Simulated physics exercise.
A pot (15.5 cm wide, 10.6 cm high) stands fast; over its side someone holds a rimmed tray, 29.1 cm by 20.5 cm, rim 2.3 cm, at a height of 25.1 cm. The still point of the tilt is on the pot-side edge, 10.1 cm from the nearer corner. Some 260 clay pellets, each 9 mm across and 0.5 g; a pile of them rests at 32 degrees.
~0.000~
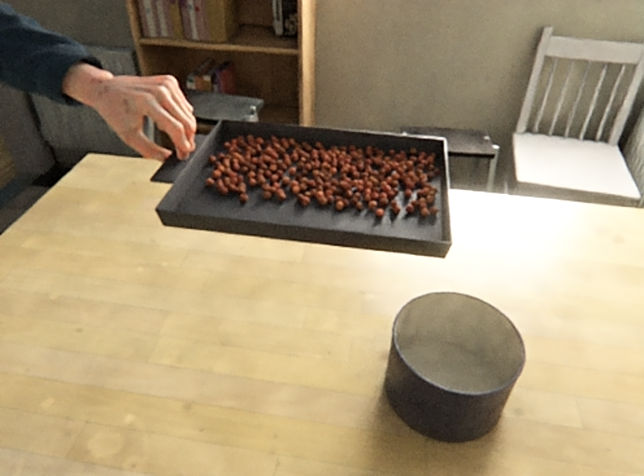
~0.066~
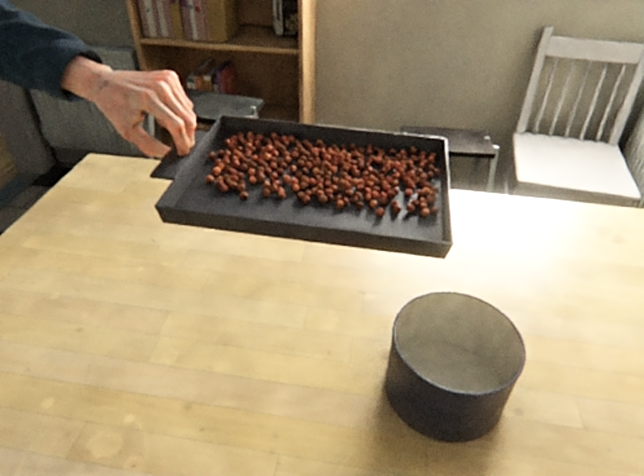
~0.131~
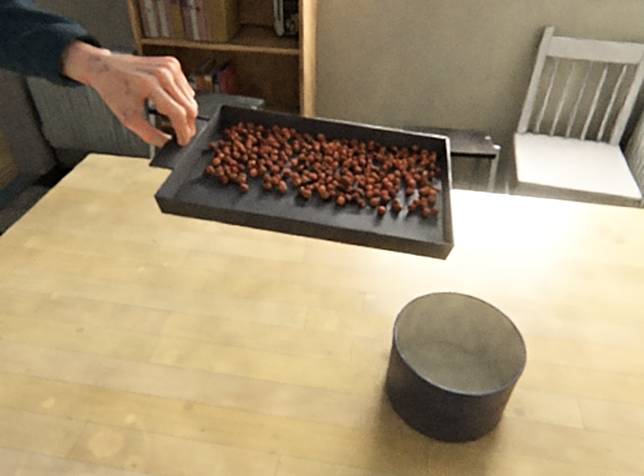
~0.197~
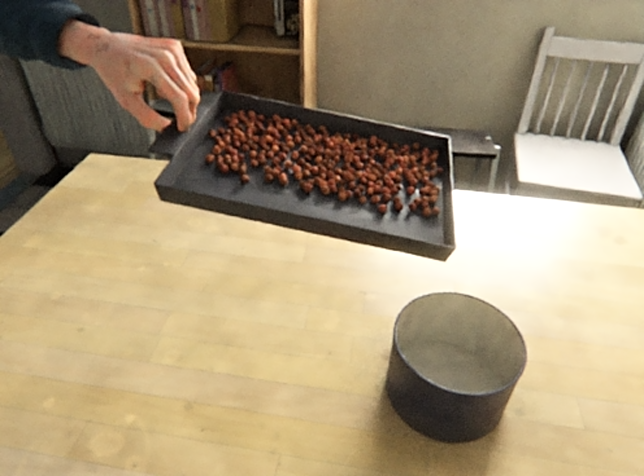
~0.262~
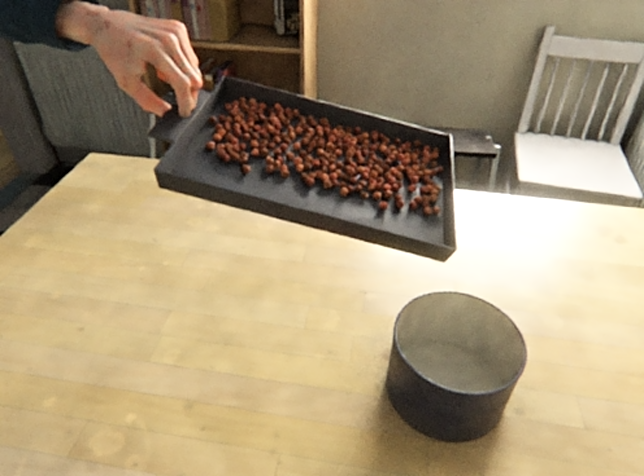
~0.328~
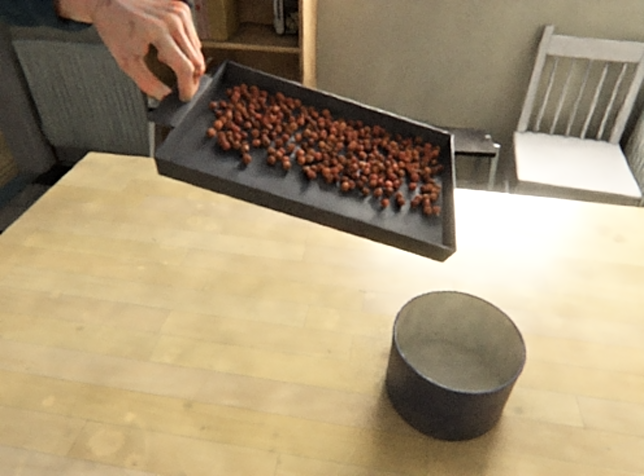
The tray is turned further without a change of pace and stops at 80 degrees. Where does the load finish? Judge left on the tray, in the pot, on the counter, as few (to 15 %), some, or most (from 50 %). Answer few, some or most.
Left on the tray: Most; in the pot: Few; on the counter: Few.
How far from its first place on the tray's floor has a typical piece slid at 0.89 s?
About 9 cm.
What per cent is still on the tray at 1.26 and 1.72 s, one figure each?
In turn: 100, 100.
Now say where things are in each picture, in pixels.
The first frame shows tray tilt 0 degrees, front corners at (159, 208) and (449, 240); middle of the pieces at (324, 173); pot at (458, 337).
The second frame shows tray tilt 1 degrees, front corners at (159, 204) and (450, 241); middle of the pieces at (324, 171).
The third frame shows tray tilt 4 degrees, front corners at (159, 194) and (451, 243), lowest corner right front; middle of the pieces at (325, 166).
The fourth frame shows tray tilt 8 degrees, front corners at (159, 182) and (453, 245), lowest corner right front; middle of the pieces at (327, 160).
The fifth frame shows tray tilt 11 degrees, front corners at (159, 169) and (453, 246), lowest corner right front; middle of the pieces at (328, 153).
The sixth frame shows tray tilt 15 degrees, front corners at (159, 155) and (453, 247), lowest corner right front; middle of the pieces at (330, 146); pot at (459, 336). Its pace works out near 55 degrees a second.
After 0.89 s, tilt 46 degrees; the tray holds 100 %, the pot 0 %.
After 1.26 s, tilt 66 degrees; the tray holds 100 %, the pot 0 %.
After 1.72 s, tilt 80 degrees; the tray holds 100 %, the pot 0 %.
By 2.5 s all is still; tray 95 %, pot 5 %, counter 0 %.
